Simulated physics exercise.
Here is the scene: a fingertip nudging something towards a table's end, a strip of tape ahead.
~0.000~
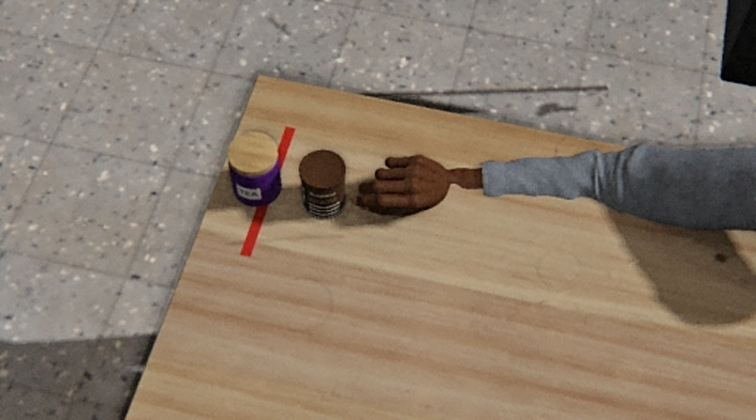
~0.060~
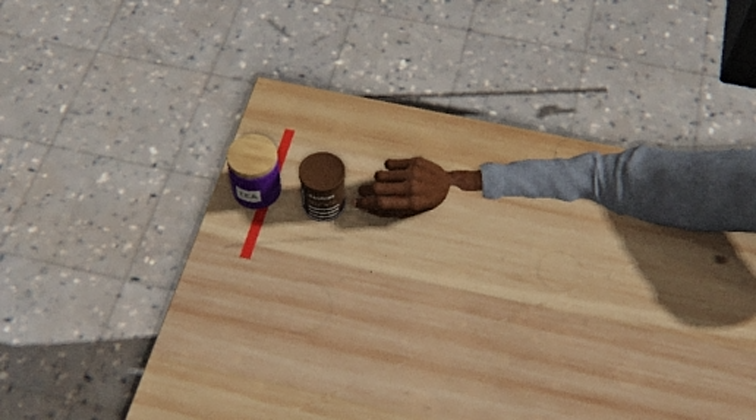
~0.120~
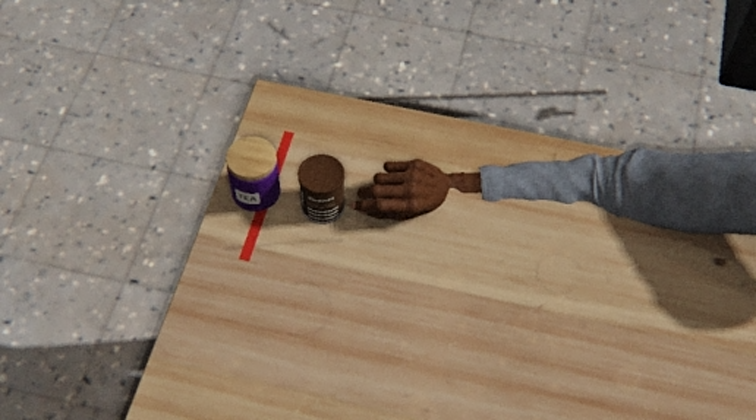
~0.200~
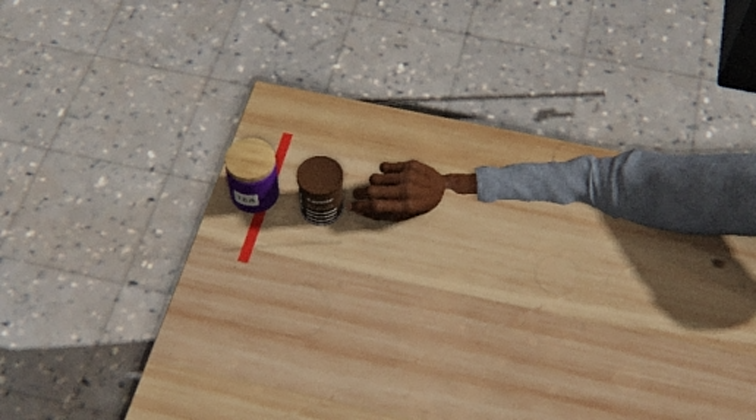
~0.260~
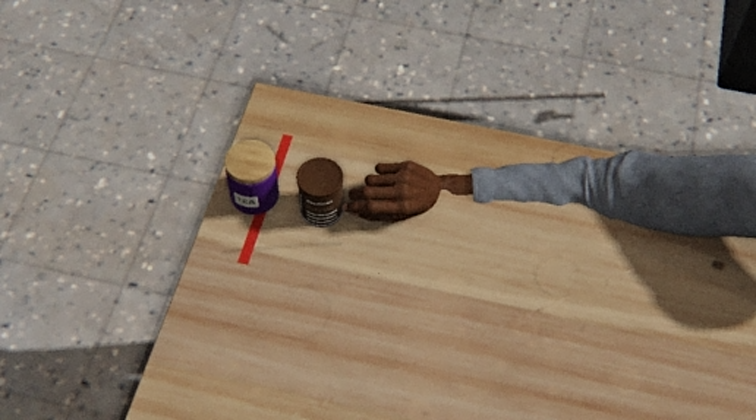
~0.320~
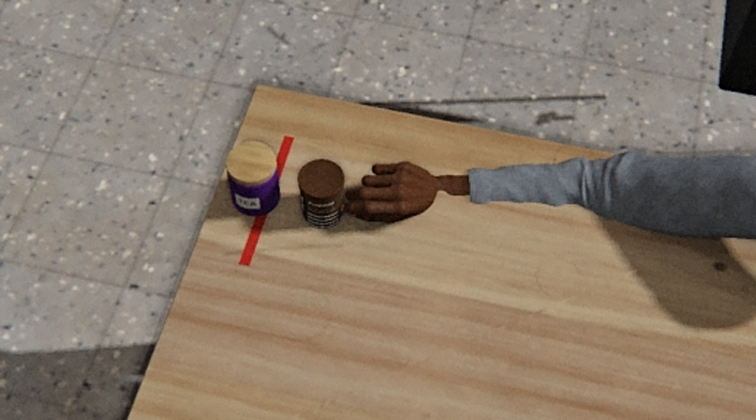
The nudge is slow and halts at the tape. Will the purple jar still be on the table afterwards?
No, it has fallen off.
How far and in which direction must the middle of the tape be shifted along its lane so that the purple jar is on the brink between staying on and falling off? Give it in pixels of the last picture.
Shift needed: Around 20 pixels, direction right.
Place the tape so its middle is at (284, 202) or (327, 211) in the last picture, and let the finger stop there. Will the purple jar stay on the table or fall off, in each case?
The purple jar comes down; stays up.
After 1.48 s, purple jar turned 33° from its first pose near (184, 173).
After 1.78 s, purple jar on its way down near (173, 318).
In the end (2.1 s), the purple jar drops to the floor, near (118, 351).
